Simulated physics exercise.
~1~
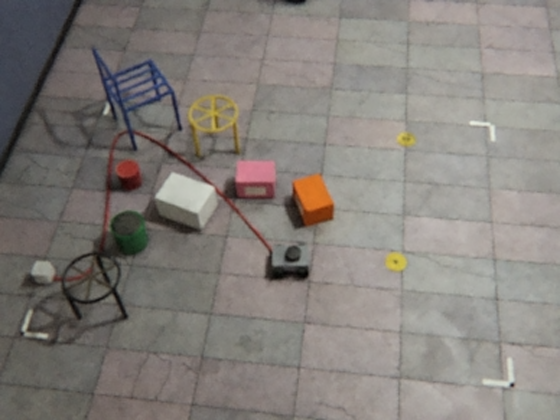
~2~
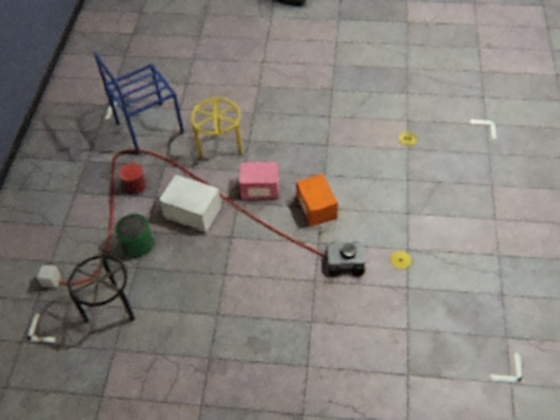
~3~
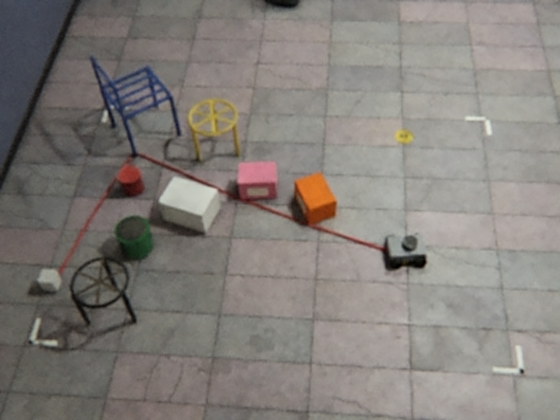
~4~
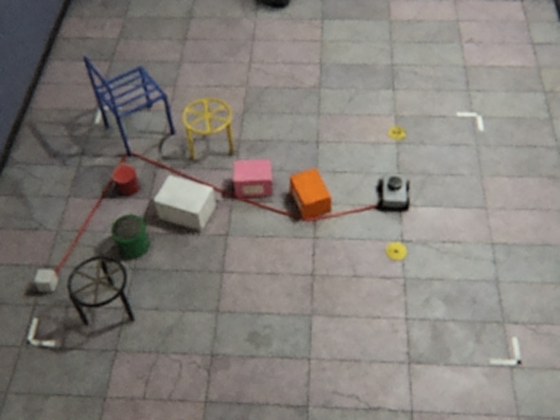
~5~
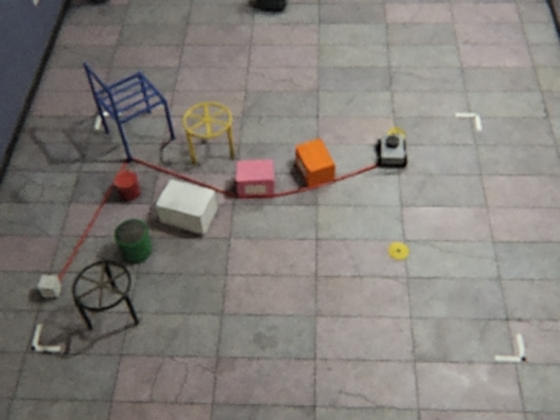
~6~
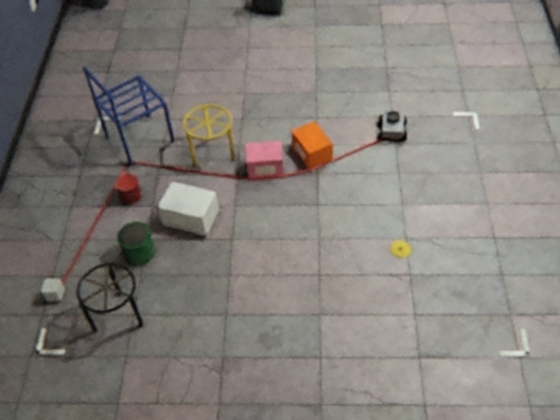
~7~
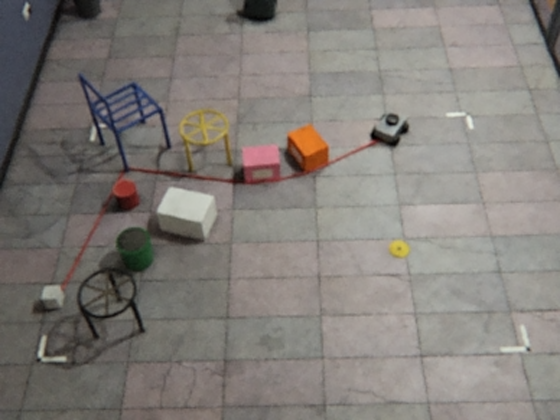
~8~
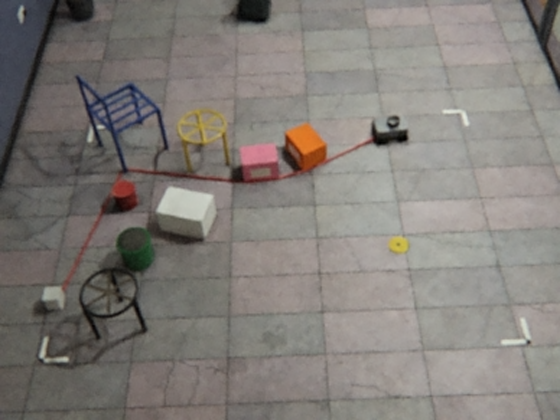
A small cart pulls a red lead right, then upward, dragging orange and pink boxes along.
